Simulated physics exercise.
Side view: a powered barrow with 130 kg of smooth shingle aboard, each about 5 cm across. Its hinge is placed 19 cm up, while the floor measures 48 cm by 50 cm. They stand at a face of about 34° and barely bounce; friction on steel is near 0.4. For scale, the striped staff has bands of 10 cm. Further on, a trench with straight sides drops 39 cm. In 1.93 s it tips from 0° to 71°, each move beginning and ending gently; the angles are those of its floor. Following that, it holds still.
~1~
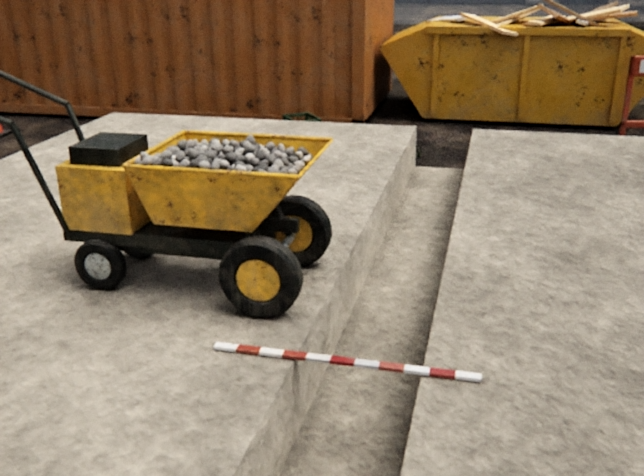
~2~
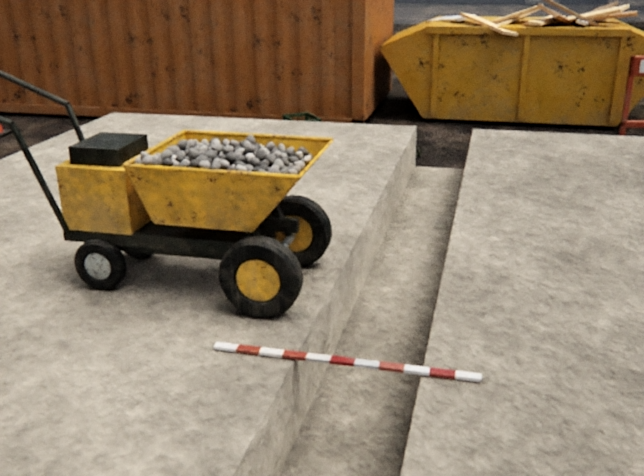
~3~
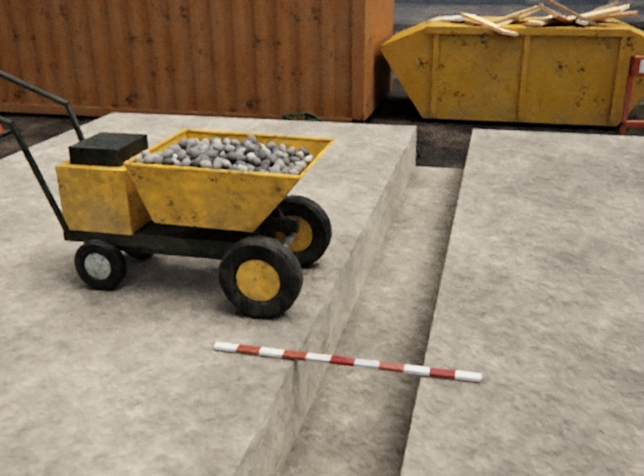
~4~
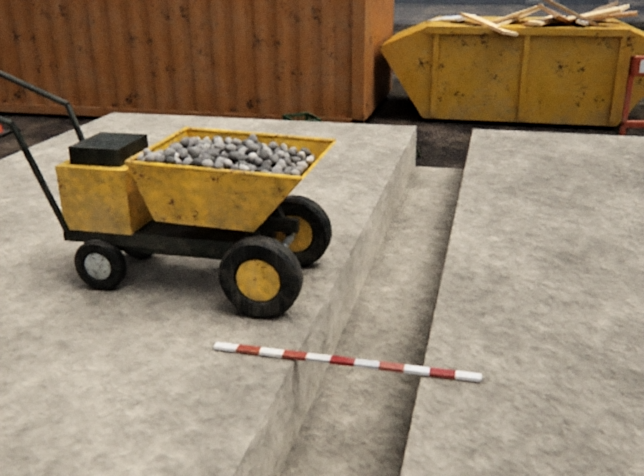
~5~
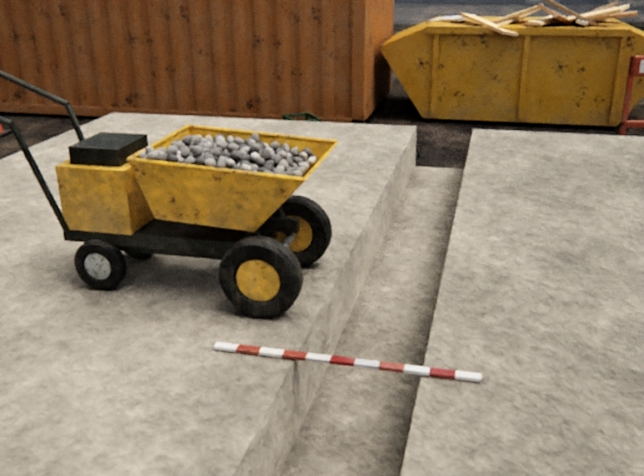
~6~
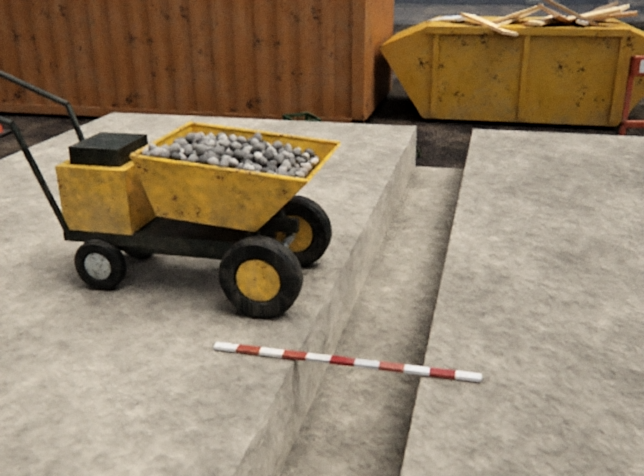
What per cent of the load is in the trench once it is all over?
75 %.
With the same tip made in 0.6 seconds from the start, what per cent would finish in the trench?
With that timing, about 50 per cent.
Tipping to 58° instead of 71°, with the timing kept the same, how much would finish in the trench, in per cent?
Near 75 per cent then.
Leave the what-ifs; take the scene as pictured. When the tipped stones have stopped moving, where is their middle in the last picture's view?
Somewhere near pixel (411, 356).
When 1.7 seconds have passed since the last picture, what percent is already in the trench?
Close to 50 per cent has got there by then.
Then, 1.2 s after the last picture the floor is at 60°, 94 % in the tray, 6 % in the trench; the foremost stones are at (418, 288).
Then, 1.7 s after the last picture the floor is at 71°, 30 % in the tray, 49 % in the trench, 21 % past the trench; the foremost stones are at (572, 313).
Then, 2.1 s after the last picture the floor is at 71°, 9 % in the tray, 65 % in the trench, 25 % past the trench; the foremost stones are at (632, 333).
Then, 4.0 s after the last picture the floor is at 71°, 0 % in the tray, 75 % in the trench, 25 % past the trench; the foremost stones are past the picture's edge.
